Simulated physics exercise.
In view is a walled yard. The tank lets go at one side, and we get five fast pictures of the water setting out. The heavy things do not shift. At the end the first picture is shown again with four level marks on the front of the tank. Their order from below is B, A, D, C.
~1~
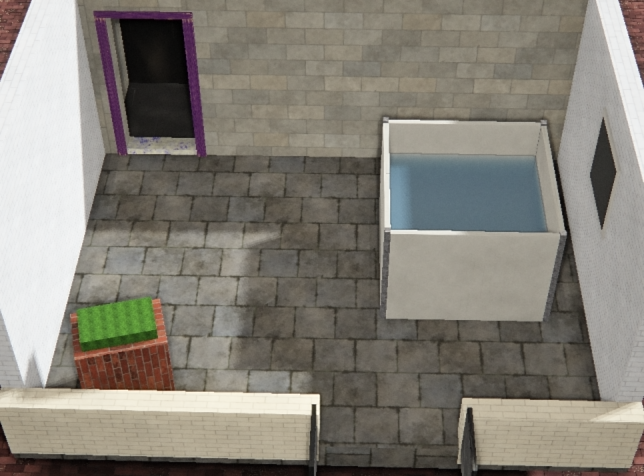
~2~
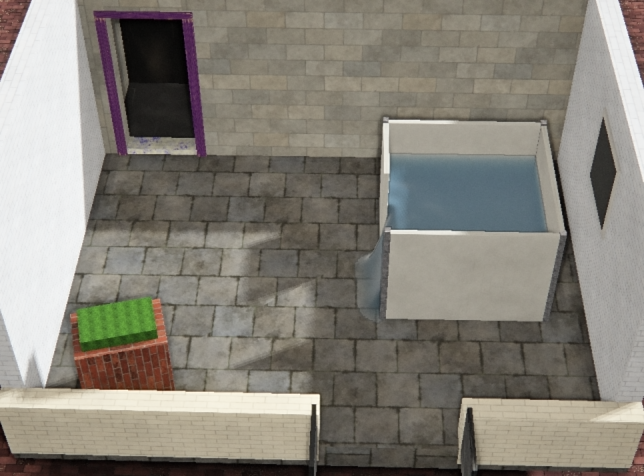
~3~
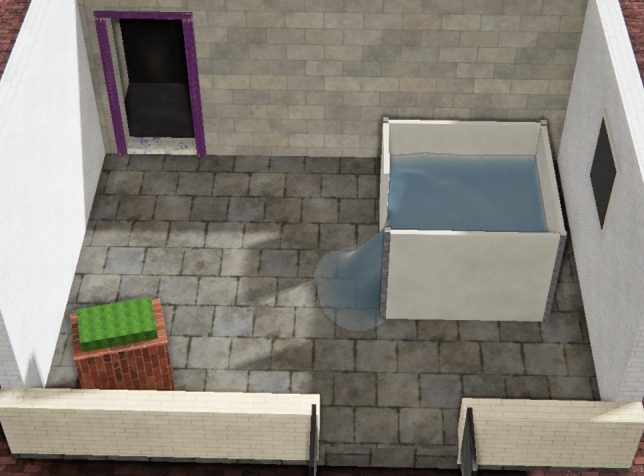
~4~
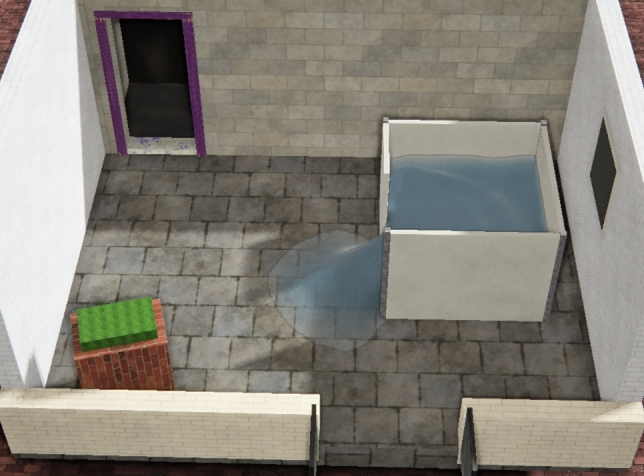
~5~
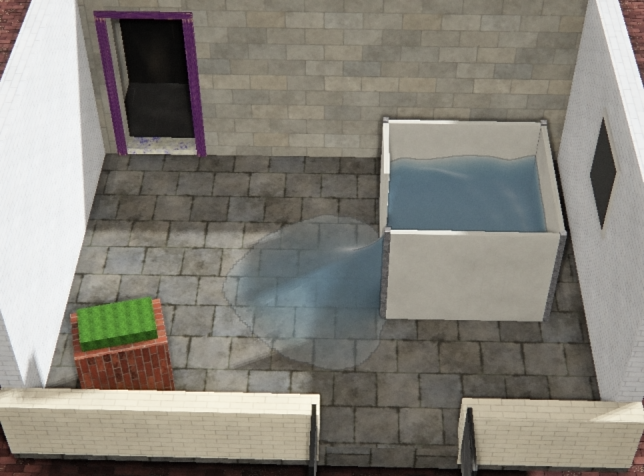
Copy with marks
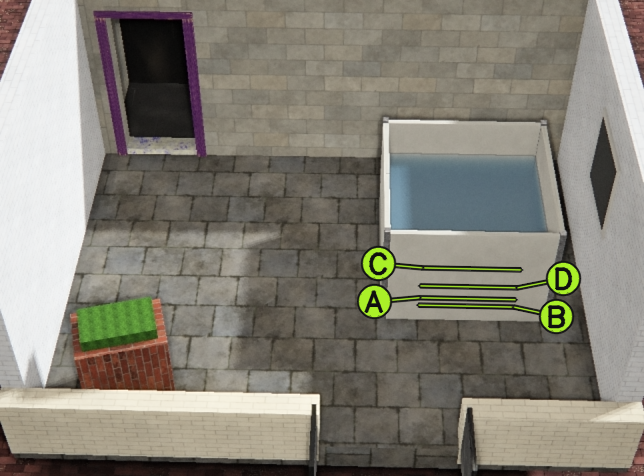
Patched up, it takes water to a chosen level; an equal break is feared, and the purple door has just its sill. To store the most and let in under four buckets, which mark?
Use mark A.
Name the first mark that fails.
That is mark D.
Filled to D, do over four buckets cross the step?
Yes, that goes wrong.
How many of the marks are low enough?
Two of them.
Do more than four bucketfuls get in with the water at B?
No, that is safe.
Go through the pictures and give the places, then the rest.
Water in the tank at rest, its middle at (466, 205); foot of the purple doorway at (162, 154); open gate at (391, 393), in the first picture.
Front seen at (372, 314), 1 % of the ground wet, in the second picture.
Front seen at (331, 256), 4 % of the ground wet, in the third picture.
Front seen at (279, 270), 8 % of the ground wet, in the fourth picture.
Front seen at (234, 296), 14 % of the ground wet, in the fifth picture.
On the marked copy, A at (467, 298); B at (466, 306); C at (471, 268); D at (468, 286); from the bottom up B, A, D, C.
Choosing A, a bucket or two gets in.
Choosing B, nothing gets over.
Choosing C, dozens of bucketfuls pour in.
Choosing D, about 9 bucketfuls get in.
